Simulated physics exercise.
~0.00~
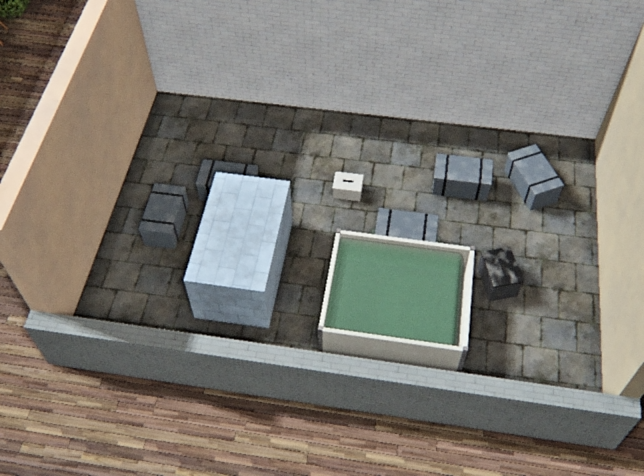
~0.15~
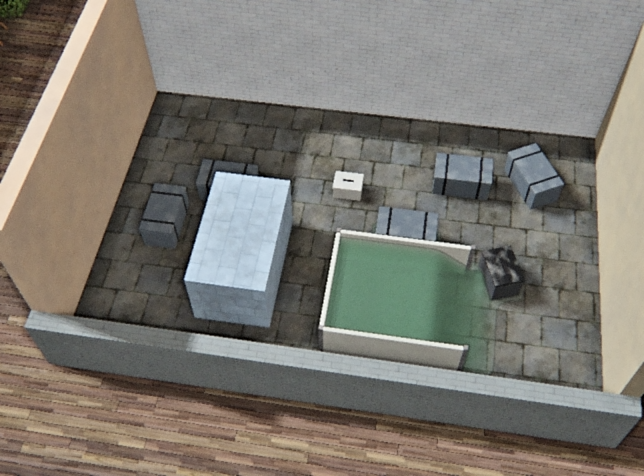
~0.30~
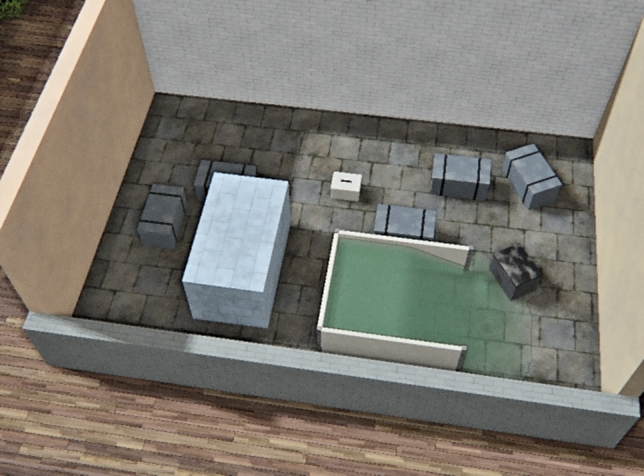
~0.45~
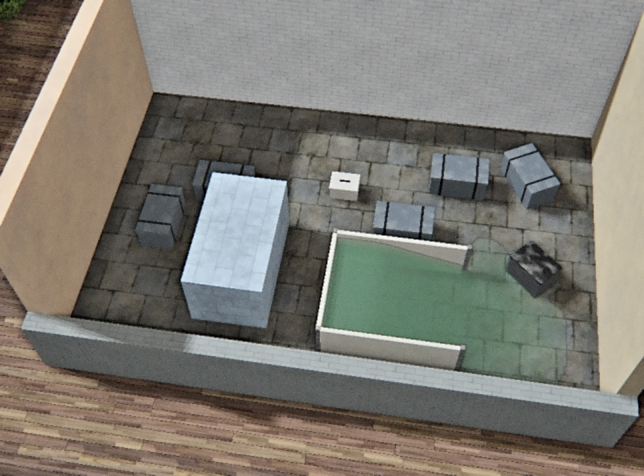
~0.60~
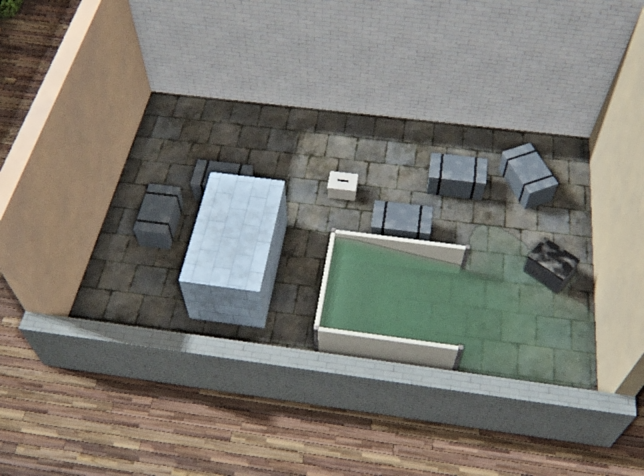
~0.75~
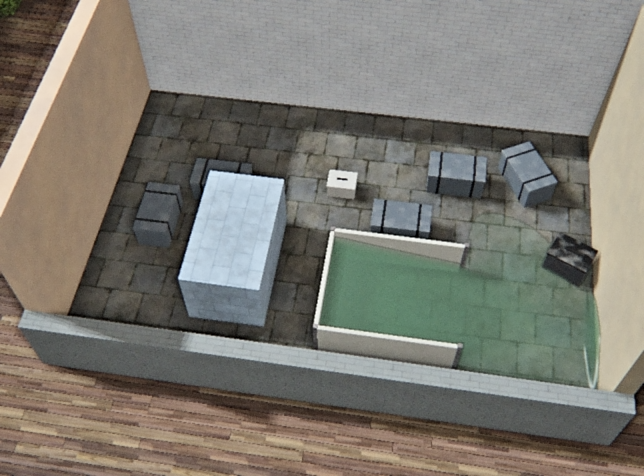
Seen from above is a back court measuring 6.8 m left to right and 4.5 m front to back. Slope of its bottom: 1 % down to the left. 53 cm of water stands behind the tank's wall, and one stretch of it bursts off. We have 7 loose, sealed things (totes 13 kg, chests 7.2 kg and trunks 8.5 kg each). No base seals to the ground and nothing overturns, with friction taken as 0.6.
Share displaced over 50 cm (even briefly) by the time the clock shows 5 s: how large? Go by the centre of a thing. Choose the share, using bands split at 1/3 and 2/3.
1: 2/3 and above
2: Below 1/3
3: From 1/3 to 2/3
From 1/3 to 2/3 (3).
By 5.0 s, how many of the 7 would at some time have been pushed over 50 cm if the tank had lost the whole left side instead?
You'd get 1 in that case.
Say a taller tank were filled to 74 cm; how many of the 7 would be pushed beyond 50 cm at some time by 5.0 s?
It would come to 3 of them.
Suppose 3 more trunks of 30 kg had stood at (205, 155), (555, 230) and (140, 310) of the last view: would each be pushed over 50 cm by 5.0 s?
Going through them in turn, I'd say not that far, beyond and not that far.
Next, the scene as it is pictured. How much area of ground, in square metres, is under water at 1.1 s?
About 7.5 m2.
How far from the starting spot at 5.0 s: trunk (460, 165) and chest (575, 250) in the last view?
Respectively, 120 centimetres and 250 centimetres.
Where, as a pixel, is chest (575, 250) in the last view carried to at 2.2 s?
Near (576, 162).
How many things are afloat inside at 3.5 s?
Just then, the number is 1.
After 1.1 s 1 of 7 are over 50 cm from their spots; 0 afloat.
After 2.2 s 1 of 7 are over 50 cm from their spots; 1 afloat.
After 3.5 s 2 of 7 are over 50 cm from their spots; 1 afloat.
After 5.0 s 3 of 7 are over 50 cm from their spots, and 3 have been at some point; 3 afloat.
